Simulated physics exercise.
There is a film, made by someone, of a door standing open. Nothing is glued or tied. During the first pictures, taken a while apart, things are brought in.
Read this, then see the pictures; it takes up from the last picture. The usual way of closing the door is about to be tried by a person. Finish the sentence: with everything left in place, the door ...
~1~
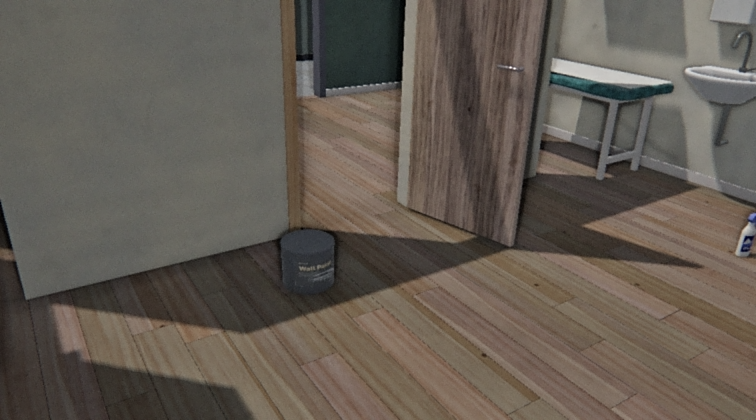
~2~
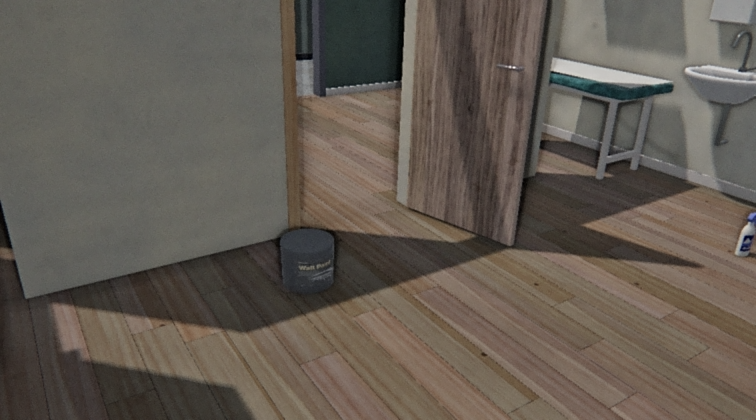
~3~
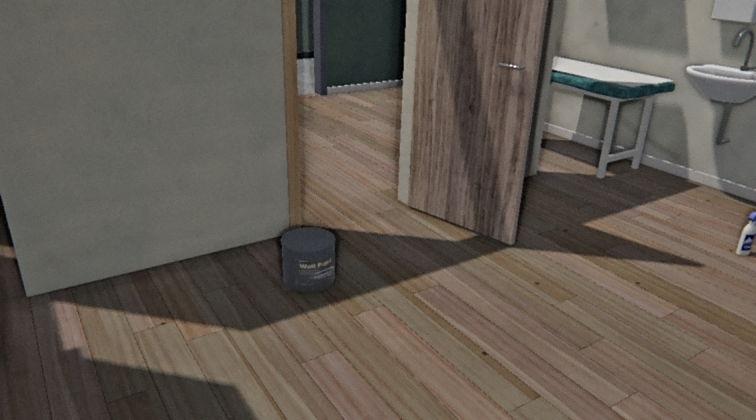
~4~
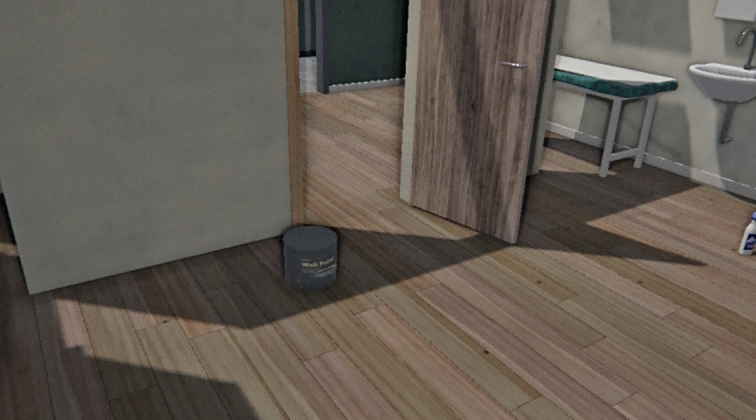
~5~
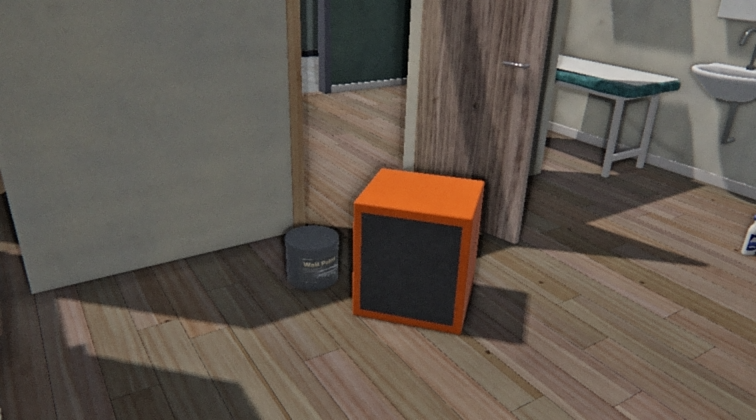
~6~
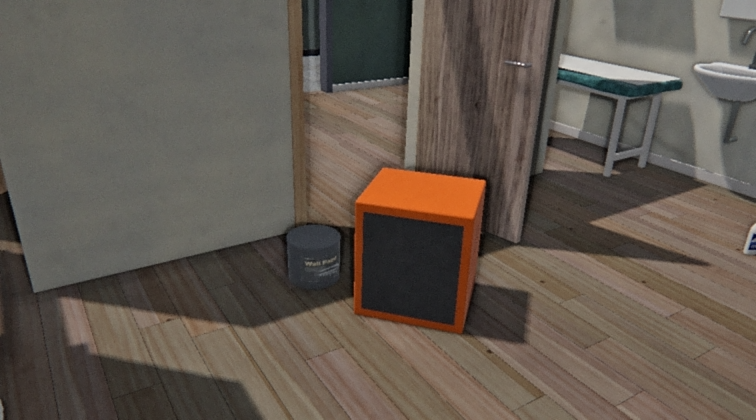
The door swings fully into its frame.
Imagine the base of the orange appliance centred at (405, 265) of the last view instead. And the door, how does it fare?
It then hits an obstruction.
Then, 0.70 s later than the last frame, door 78° open.
Then, 1.10 s later than the last frame, door 46° open.
Then, 1.40 s later than the last frame, door 18° open.
When it is over, door 0° open; both as before. End places, in pixels of the last picture, orange appliance near (420, 247).
